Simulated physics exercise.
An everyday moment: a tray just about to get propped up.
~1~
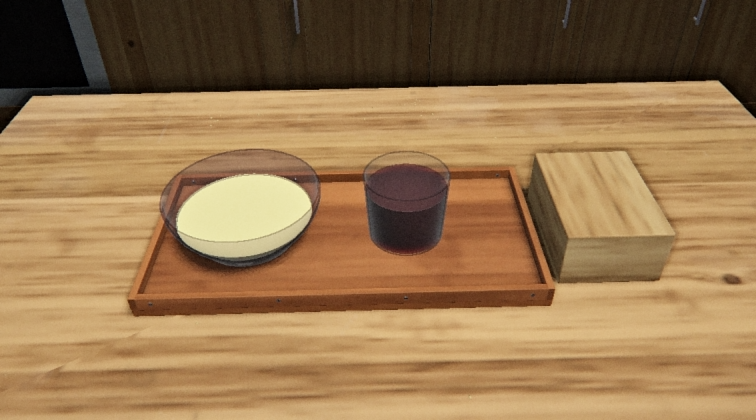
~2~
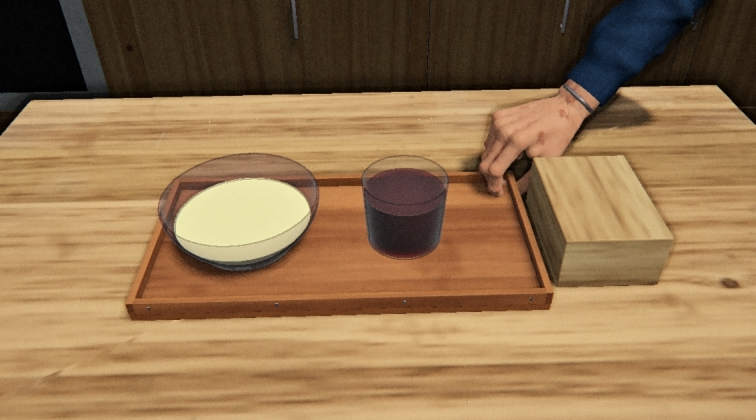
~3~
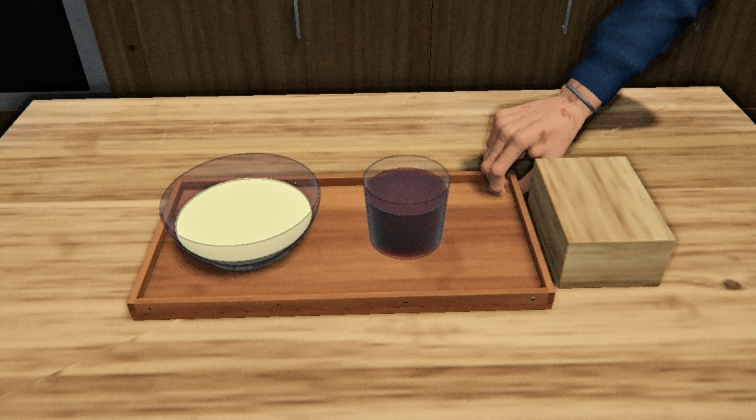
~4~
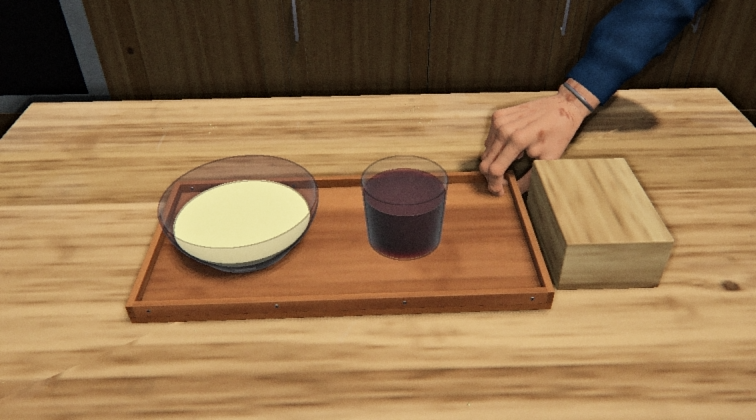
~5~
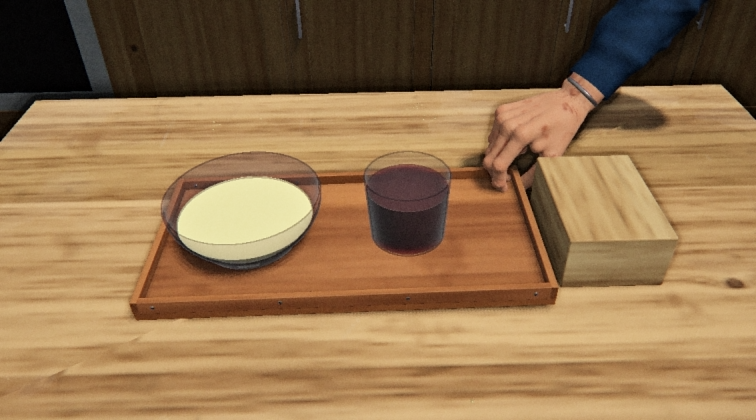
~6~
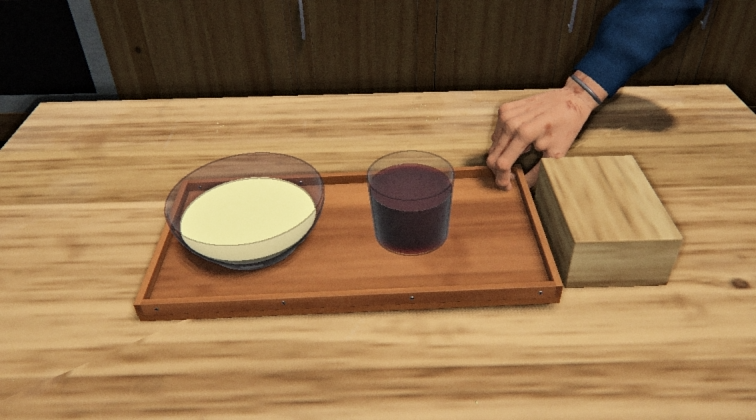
A hand gripping the far right corner of a wooden tray holding a bowl and a tub, barely moving it.
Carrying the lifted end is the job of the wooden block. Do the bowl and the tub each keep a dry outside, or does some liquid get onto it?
My prediction: Bowl: It will contain it fully, tub: It will contain it fully.
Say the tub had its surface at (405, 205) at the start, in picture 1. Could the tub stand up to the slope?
No loss.
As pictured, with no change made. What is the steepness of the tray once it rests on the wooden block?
The tilt comes out at about 10°.
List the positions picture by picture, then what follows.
In the first frame, the tray lies flat; bowl (245, 212) about half full; tub (407, 203) about three quarters full; wooden block (615, 260).
In the second frame, a hand takes the end of the tray; bowl about half full, surface at (244, 217); tub about three quarters full, surface at (405, 192).
In the third frame, the end has come up a little; bowl (244, 216) about half full; tub (406, 207) about three quarters full.
In the fourth frame, slope near 1°; bowl about half full, surface at (243, 219); tub about three quarters full, surface at (405, 191); wooden block (614, 267).
In the fifth frame, the tray slopes by about 1°; bowl (246, 215) about half full; tub (407, 204) about three quarters full.
In the sixth frame, the end is rising; bowl about half full, surface at (250, 216); tub about three quarters full, surface at (410, 187); wooden block (622, 265).
Soon after, the tray slopes by about 6°; bowl, nothing has left it; tub, nothing has left it.
Later, the tray slopes by about 11°; bowl, nothing has left it; tub, nothing has left it.
In the end, the tray slopes by about 10°, resting on the wooden block; bowl, nothing has left it; tub, nothing has left it.
